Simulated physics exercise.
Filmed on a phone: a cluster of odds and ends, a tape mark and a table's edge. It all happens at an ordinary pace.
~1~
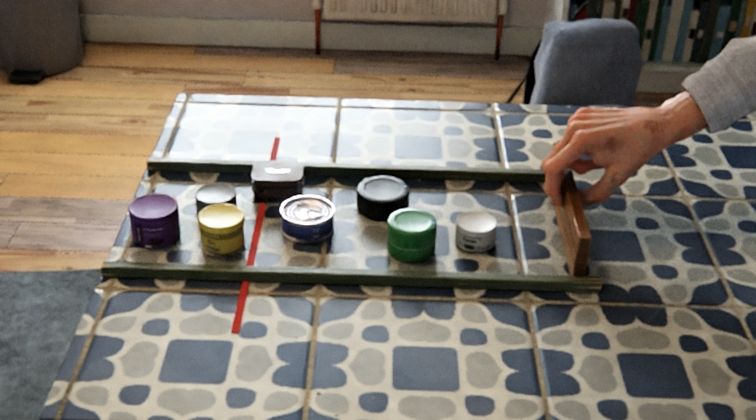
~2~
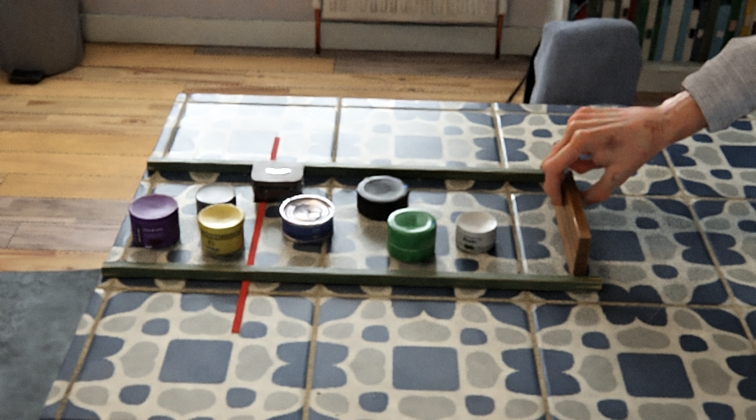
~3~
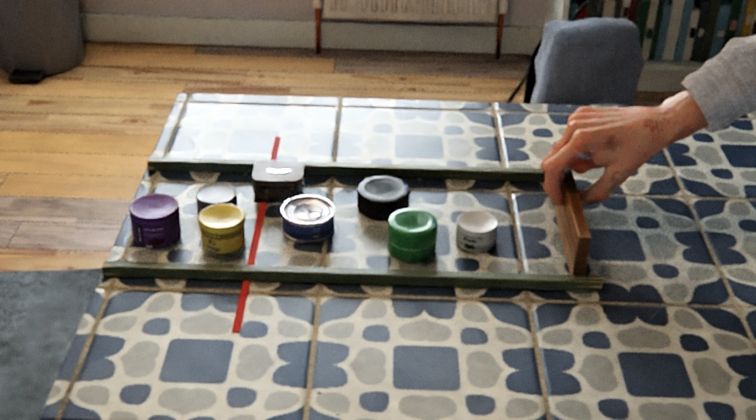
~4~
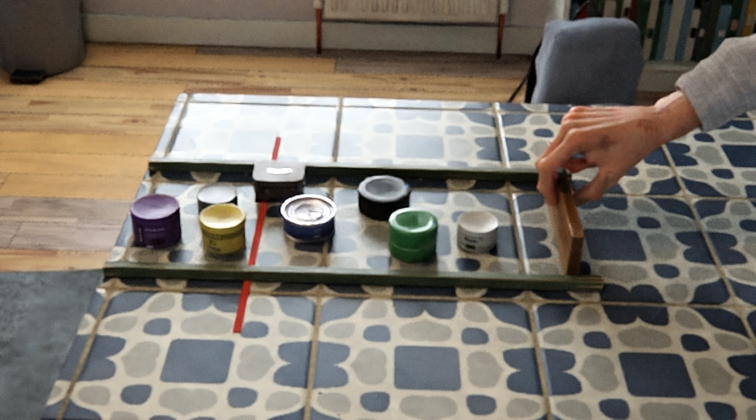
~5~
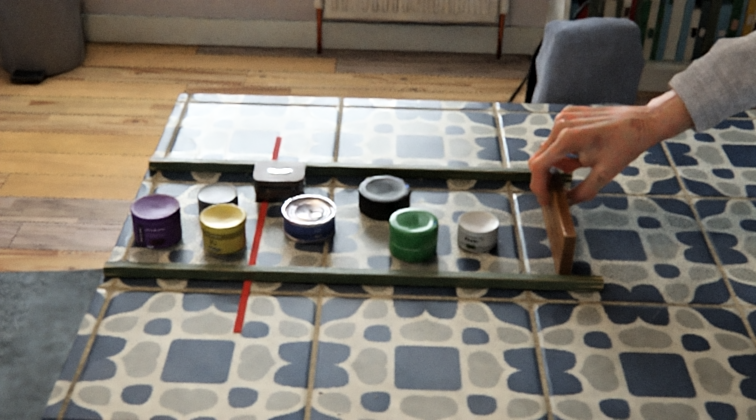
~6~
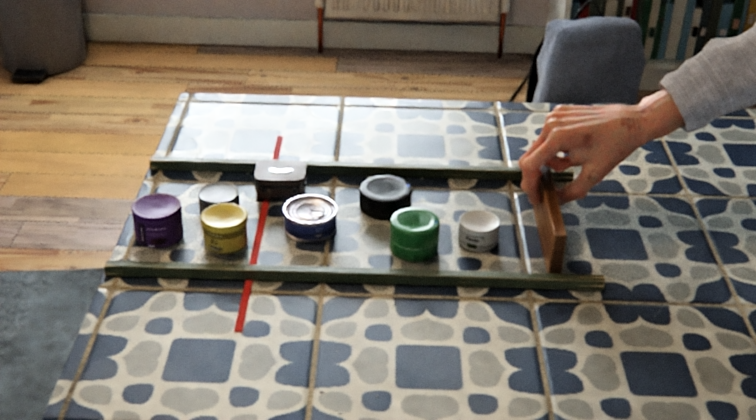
Hand holding a wooden board upright between two dark rails, then sliding it slightly left towards unmoving small tubs and tins.
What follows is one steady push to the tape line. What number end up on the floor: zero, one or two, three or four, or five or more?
The number that fall off is zero.
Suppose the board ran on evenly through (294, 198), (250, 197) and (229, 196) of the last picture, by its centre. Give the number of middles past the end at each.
Past the end: 0, 0 and 1.
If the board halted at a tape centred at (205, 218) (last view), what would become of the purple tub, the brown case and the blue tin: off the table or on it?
The purple tub is lost; the brown case stays on; the blue tin does not fall.
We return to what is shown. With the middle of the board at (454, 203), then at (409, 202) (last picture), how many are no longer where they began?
The counts are 2 and 3.
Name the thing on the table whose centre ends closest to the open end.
It is the purple tub.
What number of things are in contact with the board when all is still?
3 of them.
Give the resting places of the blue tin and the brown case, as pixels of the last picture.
The blue tin stops around (198, 211); the brown case around (203, 176).
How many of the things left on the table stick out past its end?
Overhanging: 0.
Soon after, none off yet; purple tub at rest near (158, 220); grey tub at rest near (219, 201); yellow tin at rest near (225, 230).
At rest, the number that fall off is zero.
